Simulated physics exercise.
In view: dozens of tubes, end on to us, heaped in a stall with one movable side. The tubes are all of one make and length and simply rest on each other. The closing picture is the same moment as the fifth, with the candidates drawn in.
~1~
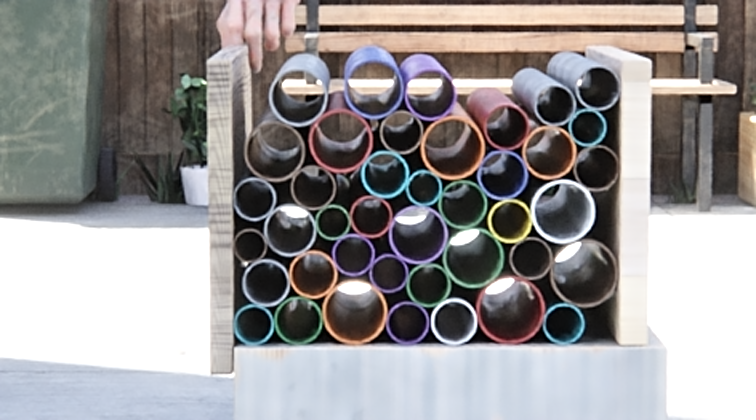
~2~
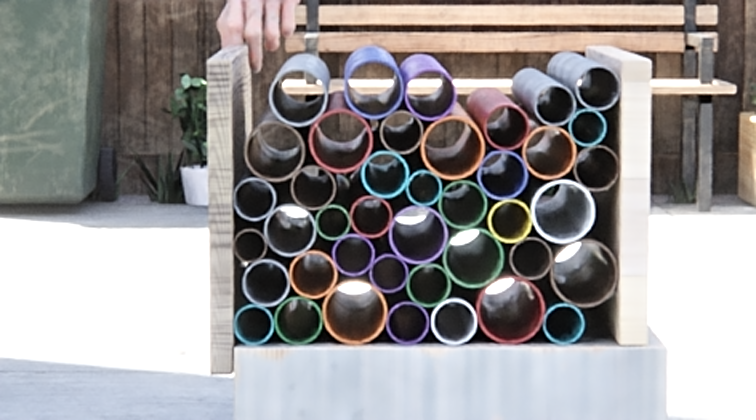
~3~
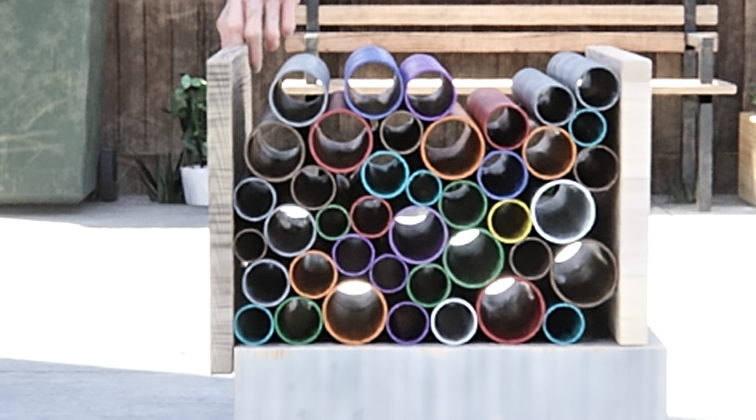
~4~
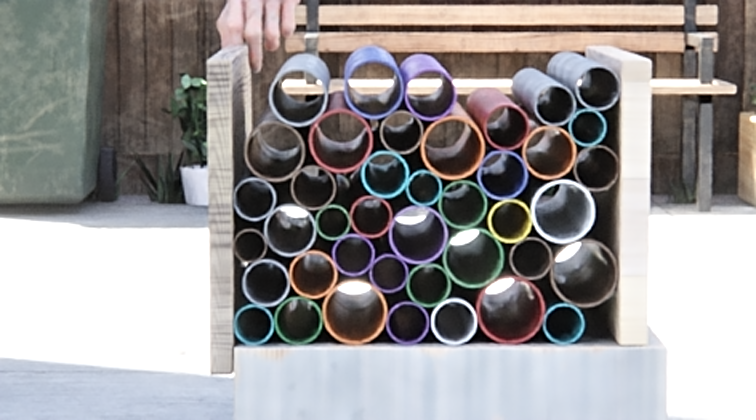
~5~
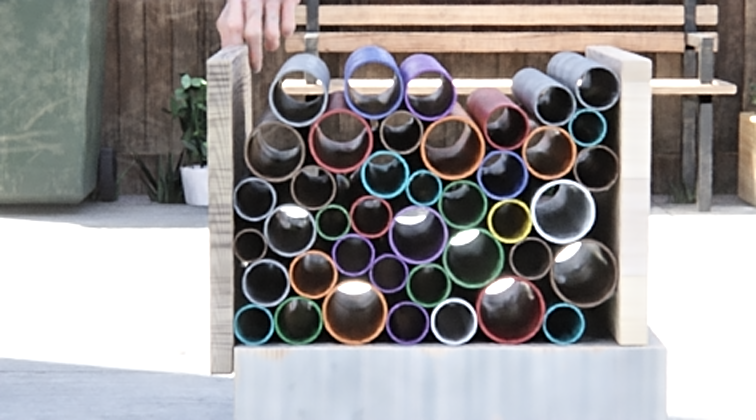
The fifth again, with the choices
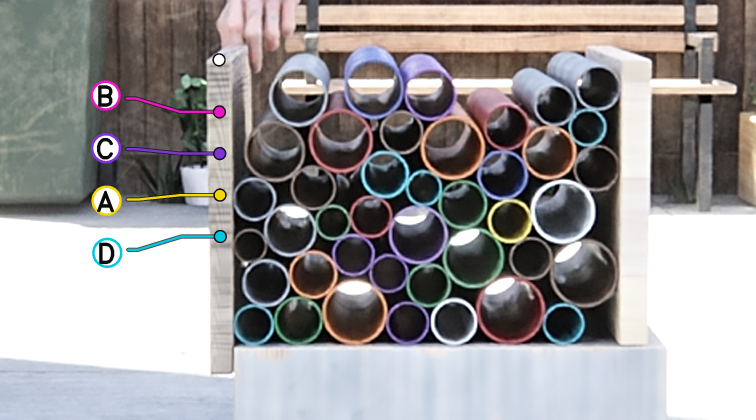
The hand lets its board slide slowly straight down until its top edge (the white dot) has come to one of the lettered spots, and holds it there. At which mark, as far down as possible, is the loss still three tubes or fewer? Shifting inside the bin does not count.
D is the limit.
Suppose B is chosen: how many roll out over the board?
It comes to none.
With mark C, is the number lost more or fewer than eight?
Fewer than eight.
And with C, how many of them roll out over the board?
It comes to none.
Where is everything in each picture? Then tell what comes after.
Side board (232, 195); a turquoise tube (254, 324); a red tube (511, 310), in the first frame.
A red tube (511, 310); an orange tube (313, 275), in the second frame.
A purple tube (418, 234); a white tube (563, 211), in the third frame.
A brown tube (313, 187); an orange tube (453, 148), in the fourth frame.
A turquoise tube (587, 128); a grey tube (598, 88); side board (232, 195), in the fifth frame.
On the marked copy, A at (220, 195); B at (219, 112); C at (219, 154); D at (220, 236); the white dot at (219, 60).
With D. Early on, top of the board (233, 150).
Further on, top of the board (233, 235).
At the end, top of the board (233, 235), three out over the board.
As for the rest, A none out over the board; B none out over the board; C none out over the board.
